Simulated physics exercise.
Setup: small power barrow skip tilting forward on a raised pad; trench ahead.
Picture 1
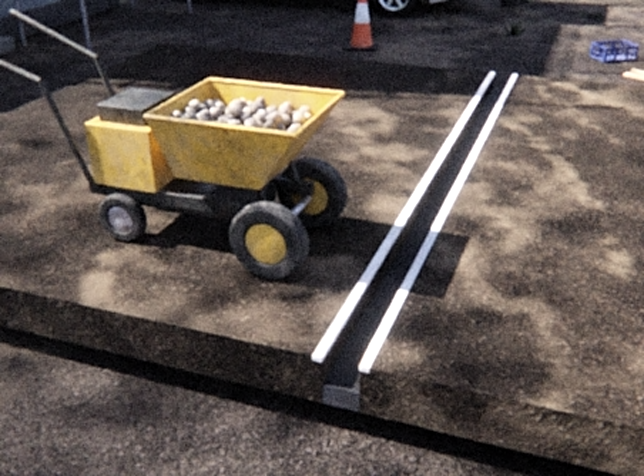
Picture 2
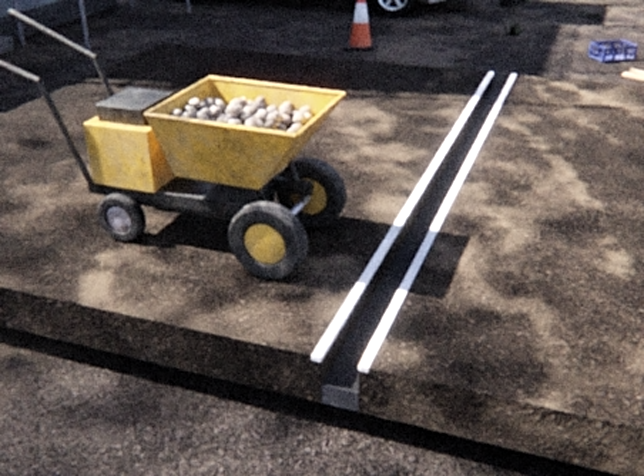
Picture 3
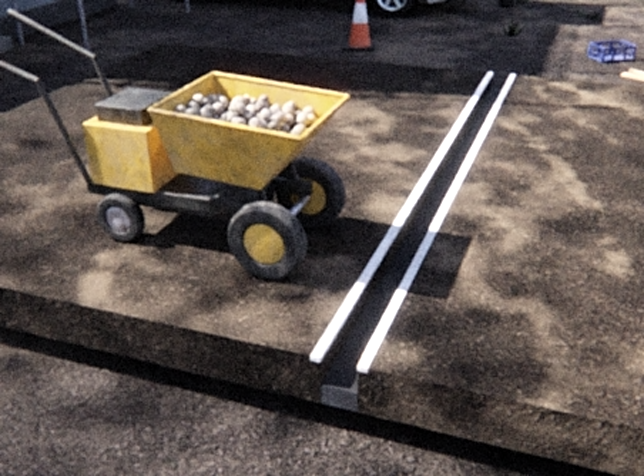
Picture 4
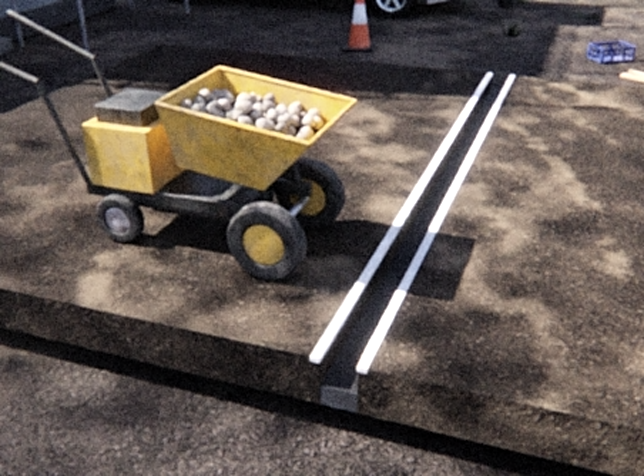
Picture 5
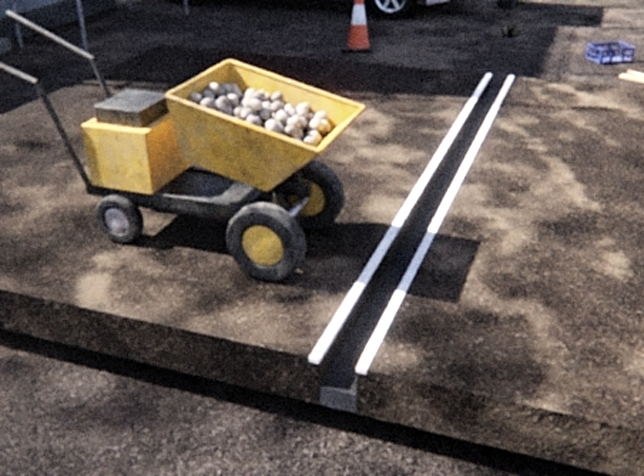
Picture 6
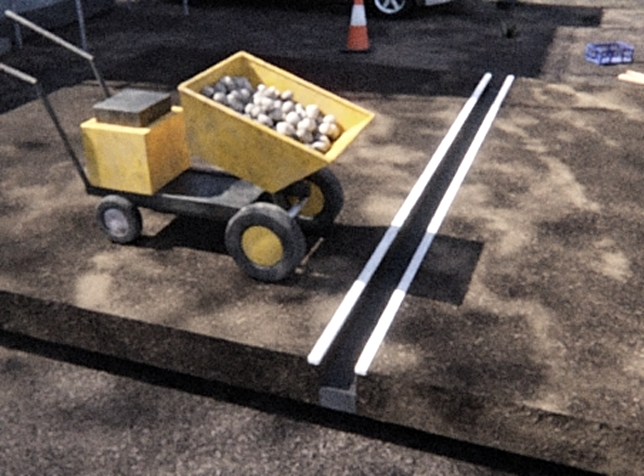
The footage shows a small yellow power barrow loaded with rounded pebbles standing on a raised dark pad beside a narrow white-edged trench; its skip starts level, then gradually tilts forward to the right while the wheels stay in place.
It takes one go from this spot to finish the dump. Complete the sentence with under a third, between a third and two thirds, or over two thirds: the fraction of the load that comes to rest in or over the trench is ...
It is under a third.
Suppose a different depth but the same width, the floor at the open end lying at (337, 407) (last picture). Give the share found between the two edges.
20 %.
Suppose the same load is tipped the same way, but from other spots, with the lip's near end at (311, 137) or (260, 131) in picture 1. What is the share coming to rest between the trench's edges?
Estimates, in order: 0 % then 50 %.
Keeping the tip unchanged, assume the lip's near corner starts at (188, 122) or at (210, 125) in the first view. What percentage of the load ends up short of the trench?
About 60 % and about 50 %.
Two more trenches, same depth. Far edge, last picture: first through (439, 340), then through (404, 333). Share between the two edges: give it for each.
The first try lands around 90 %, the second around 50 %.
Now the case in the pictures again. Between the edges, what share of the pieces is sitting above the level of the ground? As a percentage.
10 in a hundred.
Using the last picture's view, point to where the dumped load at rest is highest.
I'd put the summit somewhere around pixel (432, 256).
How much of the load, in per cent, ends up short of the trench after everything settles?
I'd say around 0 per cent of the load.
Soon, skip tipped steeply; all in the skip.
A while on, skip tipped right over; most in the skip; a stray few in or heaped over the trench; a small part beyond it; a stray few falling.
Towards the end, skip tipped right over; about a quarter in the skip; a stray few in or heaped over the trench; about two thirds beyond it; a stray few falling.
Finally, skip tipped right over; a small part in the skip; about a quarter in or heaped over the trench; most beyond it.
